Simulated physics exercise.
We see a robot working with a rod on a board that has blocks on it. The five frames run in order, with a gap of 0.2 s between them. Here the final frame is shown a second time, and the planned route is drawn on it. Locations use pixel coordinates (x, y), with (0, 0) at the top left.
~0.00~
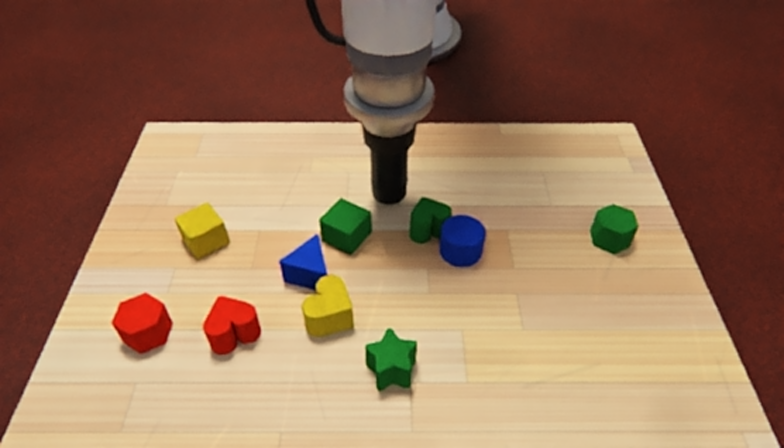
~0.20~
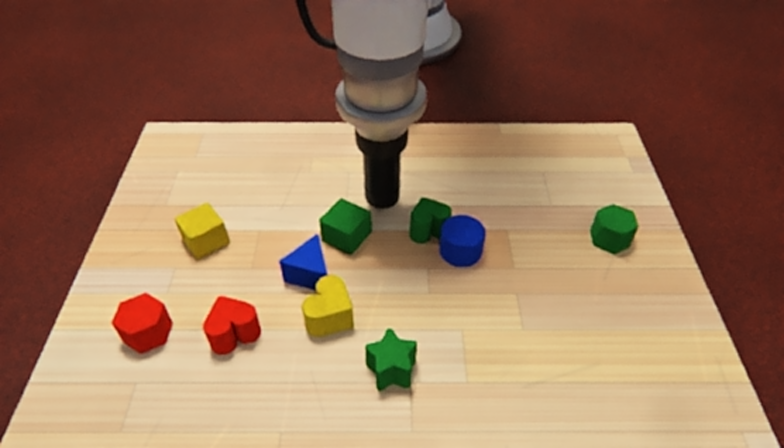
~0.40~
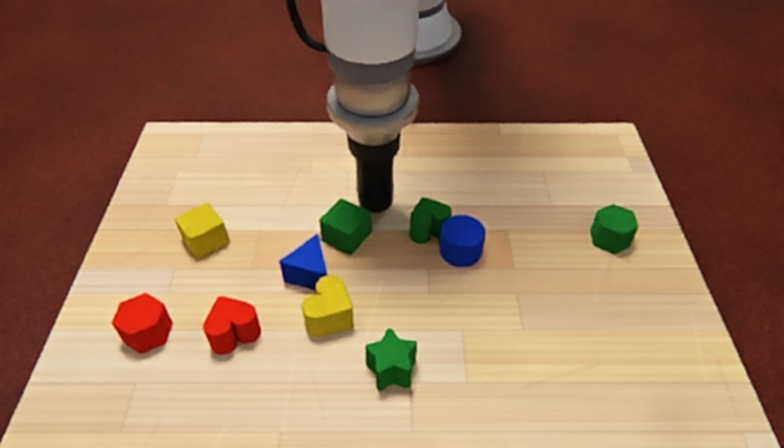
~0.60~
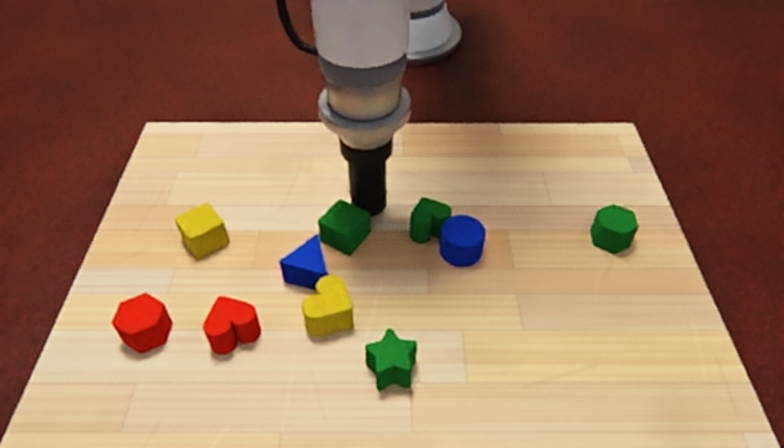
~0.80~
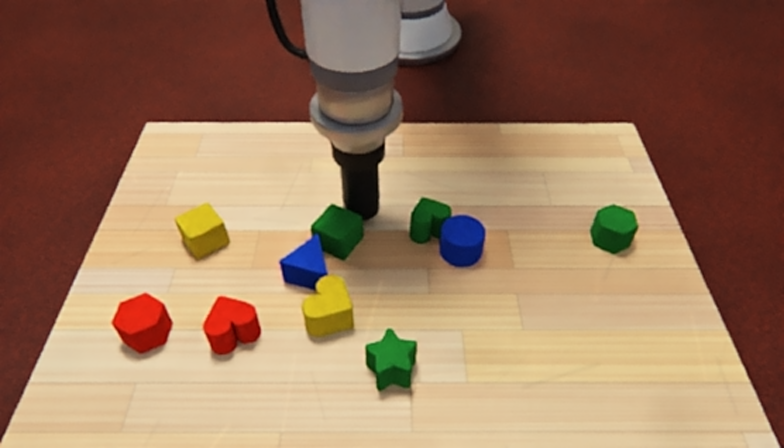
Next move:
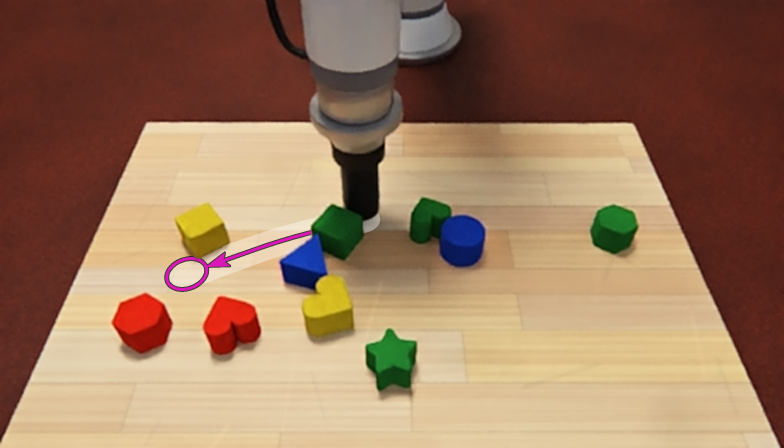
On a wooden board, a robot's rod moves left and nudges the green cube slightly.
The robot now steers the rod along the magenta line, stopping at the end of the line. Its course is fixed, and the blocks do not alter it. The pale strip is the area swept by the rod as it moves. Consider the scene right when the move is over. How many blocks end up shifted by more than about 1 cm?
Two blocks move more than 1 cm.
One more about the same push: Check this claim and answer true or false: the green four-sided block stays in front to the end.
It is false.
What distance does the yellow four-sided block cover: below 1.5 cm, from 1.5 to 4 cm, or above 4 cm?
Covers under 1.5 cm.
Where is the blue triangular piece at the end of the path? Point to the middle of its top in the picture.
It ends at (288, 278).
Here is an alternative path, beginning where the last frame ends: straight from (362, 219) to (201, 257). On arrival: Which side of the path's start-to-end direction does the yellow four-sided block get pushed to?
The right-hand side.
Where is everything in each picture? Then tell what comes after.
The first frame shows tip of the rod at (389, 193), middles of tops, red hexagonal block at (138, 312), yellow four-sided block at (199, 220), red heart block at (228, 314), blue triangular piece at (308, 255), green four-sided block at (345, 215).
The second frame shows rod at (382, 197), nothing pushed.
The third frame shows rod at (376, 201), nothing pushed.
The fourth frame shows rod at (369, 205), nothing pushed.
The fifth frame shows rod at (362, 209), red hexagonal block at (138, 312), yellow four-sided block at (199, 220), red heart block at (228, 314), blue triangular piece at (308, 255), green four-sided block at (337, 221).
The line goes from (362, 219) through (306, 234) and (248, 252) to (187, 274).
What follows on the original path. One third of the way, rod at (304, 223); blue triangular piece at (293, 270), turned 65° anticlockwise; green four-sided block at (283, 241), turned 20° anticlockwise.
Two thirds of the way, rod at (245, 242); blue triangular piece at (288, 278), turned 95° anticlockwise; green four-sided block at (260, 257), turned 50° anticlockwise.
At the end, rod at (183, 263); red hexagonal block unmoved; yellow four-sided block at (194, 218); red heart block unmoved; blue triangular piece at (288, 278), turned 95° anticlockwise; green four-sided block at (260, 257), turned 55° anticlockwise.
